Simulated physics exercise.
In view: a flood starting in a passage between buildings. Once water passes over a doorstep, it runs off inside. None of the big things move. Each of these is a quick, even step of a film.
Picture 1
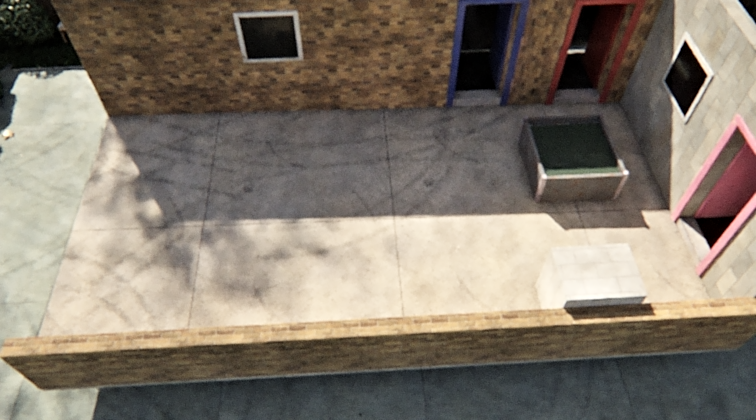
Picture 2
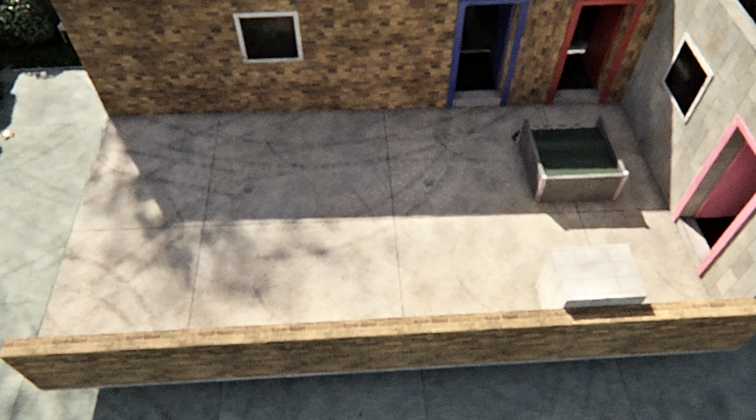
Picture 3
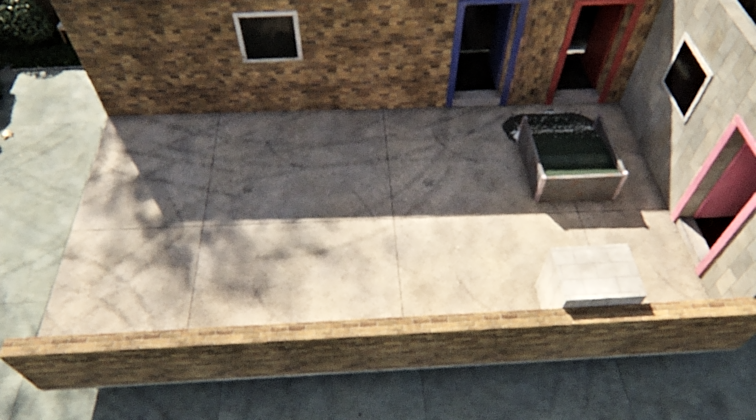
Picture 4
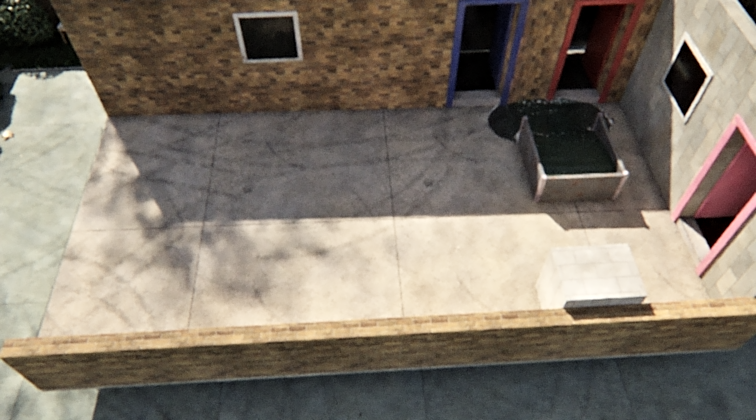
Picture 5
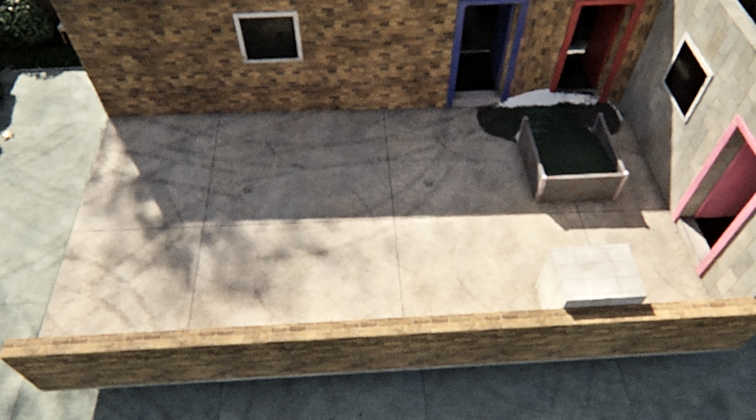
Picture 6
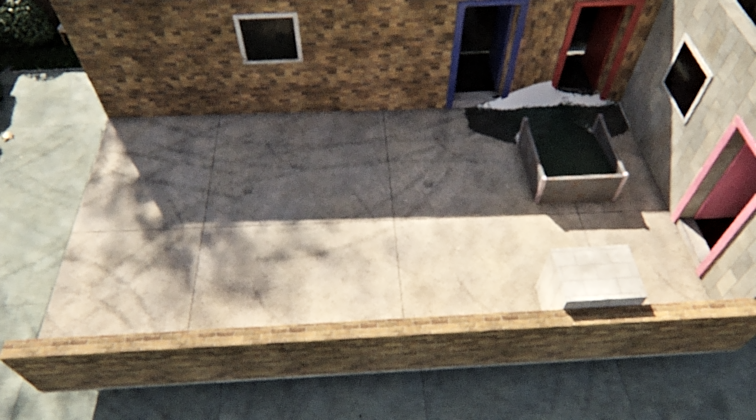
At first, a tank of dark green water sits whole and still in a walled courtyard, near blue and red doorways. Then its far side opens and water pours out behind it, spreading in a dark pool toward the brick wall and leftward, with a pale patch appearing along the wall beside the doorways.
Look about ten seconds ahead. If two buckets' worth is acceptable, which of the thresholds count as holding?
The red door does not count, the blue door counts as holding, the pink door counts as holding.
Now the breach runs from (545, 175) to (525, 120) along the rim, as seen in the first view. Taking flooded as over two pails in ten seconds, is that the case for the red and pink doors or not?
Then: The red one lets less in, the pink one holds.
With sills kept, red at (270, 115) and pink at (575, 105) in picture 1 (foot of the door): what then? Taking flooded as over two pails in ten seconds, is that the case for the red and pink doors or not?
I'd say the red door remains short of it and the pink door beats the mark.
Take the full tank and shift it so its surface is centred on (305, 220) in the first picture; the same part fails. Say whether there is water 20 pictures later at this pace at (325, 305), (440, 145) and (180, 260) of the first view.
The three spots read left dry, swamped, left dry.
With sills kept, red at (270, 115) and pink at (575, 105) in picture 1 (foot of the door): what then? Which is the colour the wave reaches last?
The flood gets to the red one after all the others.
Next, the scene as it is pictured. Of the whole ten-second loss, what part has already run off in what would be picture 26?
Near 100 in a hundred.
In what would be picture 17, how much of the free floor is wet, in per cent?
About 20 %.
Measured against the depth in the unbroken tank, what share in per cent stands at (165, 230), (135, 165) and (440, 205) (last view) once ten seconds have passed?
I'd put them at close to 0 per cent, then 0 per cent, then 2 per cent.
A moment on, water covers 10 % of the floor; the red door over two buckets in, the blue door wet at the sill, nothing in, the pink door not reached.
Next, water covers 20 % of the floor; the red door far over two buckets in, the blue door wet at the sill, nothing in, the pink door not reached.
Then, water covers 35 % of the floor; the red door far over two buckets in, the blue door wet at the sill, nothing in, the pink door wet at the sill, nothing in.
Later, water covers 40 % of the floor; the red door far over two buckets in, the blue door wet at the sill, nothing in, the pink door wet at the sill, nothing in.
In the end, water covers 30 % of the floor; the red door far over two buckets in, the blue door wet at the sill, nothing in, the pink door wet at the sill, nothing in.
